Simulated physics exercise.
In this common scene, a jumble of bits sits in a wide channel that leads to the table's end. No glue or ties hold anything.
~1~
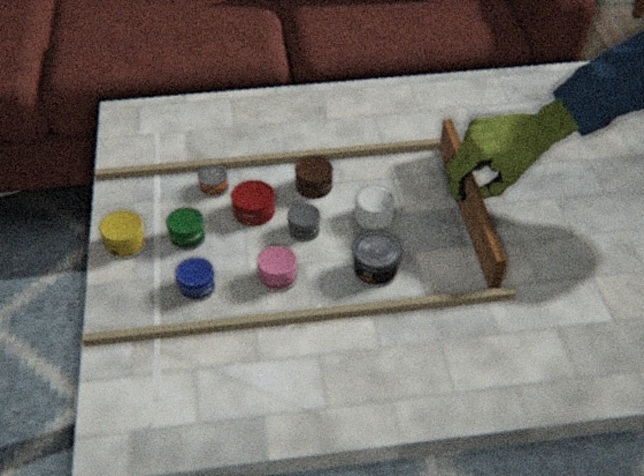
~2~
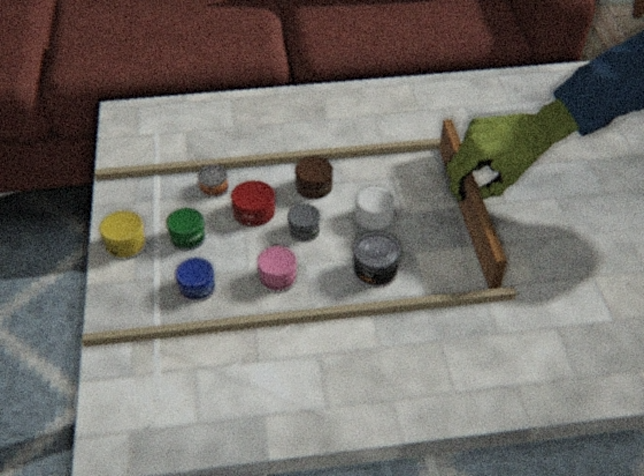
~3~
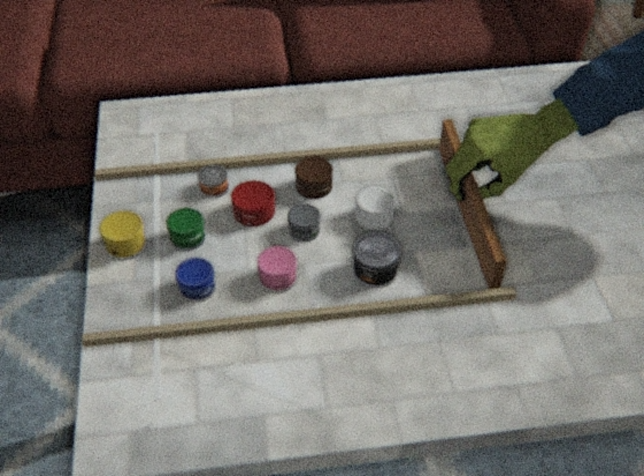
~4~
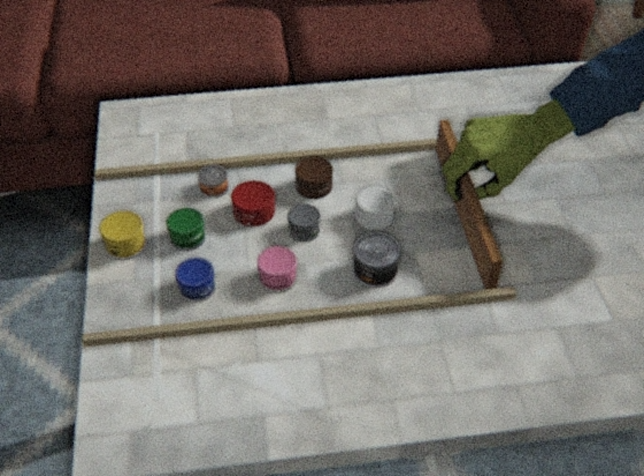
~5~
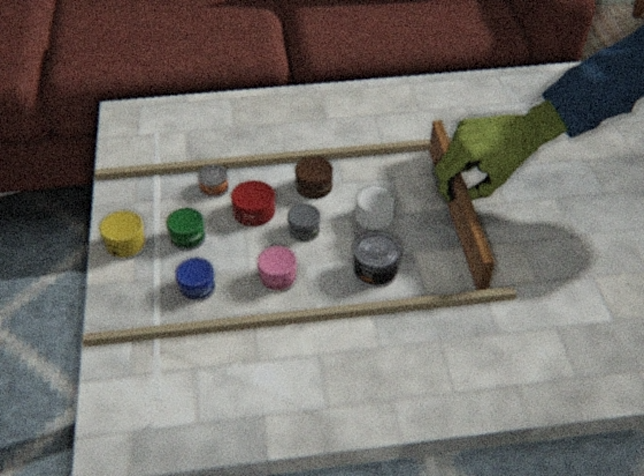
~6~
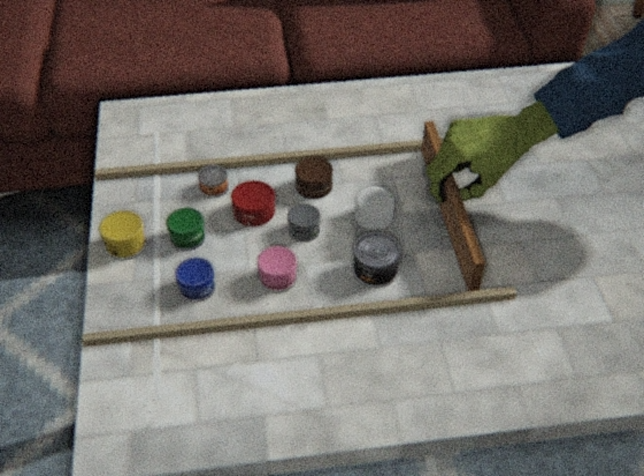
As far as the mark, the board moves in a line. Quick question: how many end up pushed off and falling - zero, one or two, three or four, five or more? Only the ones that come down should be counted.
One or two.
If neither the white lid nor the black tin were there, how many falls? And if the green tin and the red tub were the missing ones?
The counts would be 1 and 1.
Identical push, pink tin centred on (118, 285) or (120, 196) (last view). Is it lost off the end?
First: Gone; second: Gone.
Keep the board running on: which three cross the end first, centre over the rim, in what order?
Order, earliest first: Blue pot, yellow pot, pink tin.
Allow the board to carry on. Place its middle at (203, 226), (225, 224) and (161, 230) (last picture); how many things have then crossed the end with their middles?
First 0, next 0, last 2.
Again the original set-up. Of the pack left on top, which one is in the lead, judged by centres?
Answer: The pink tin.
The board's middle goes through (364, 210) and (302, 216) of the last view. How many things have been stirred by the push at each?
Tally: First 2; then 6.
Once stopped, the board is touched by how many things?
4 are in contact with it.
Soon after, none off yet; yellow pot at rest near (124, 235); green tin at rest near (186, 229); blue pot at rest near (196, 280).
In the end, the number that fall off is one or two; gone, blue pot and yellow pot.
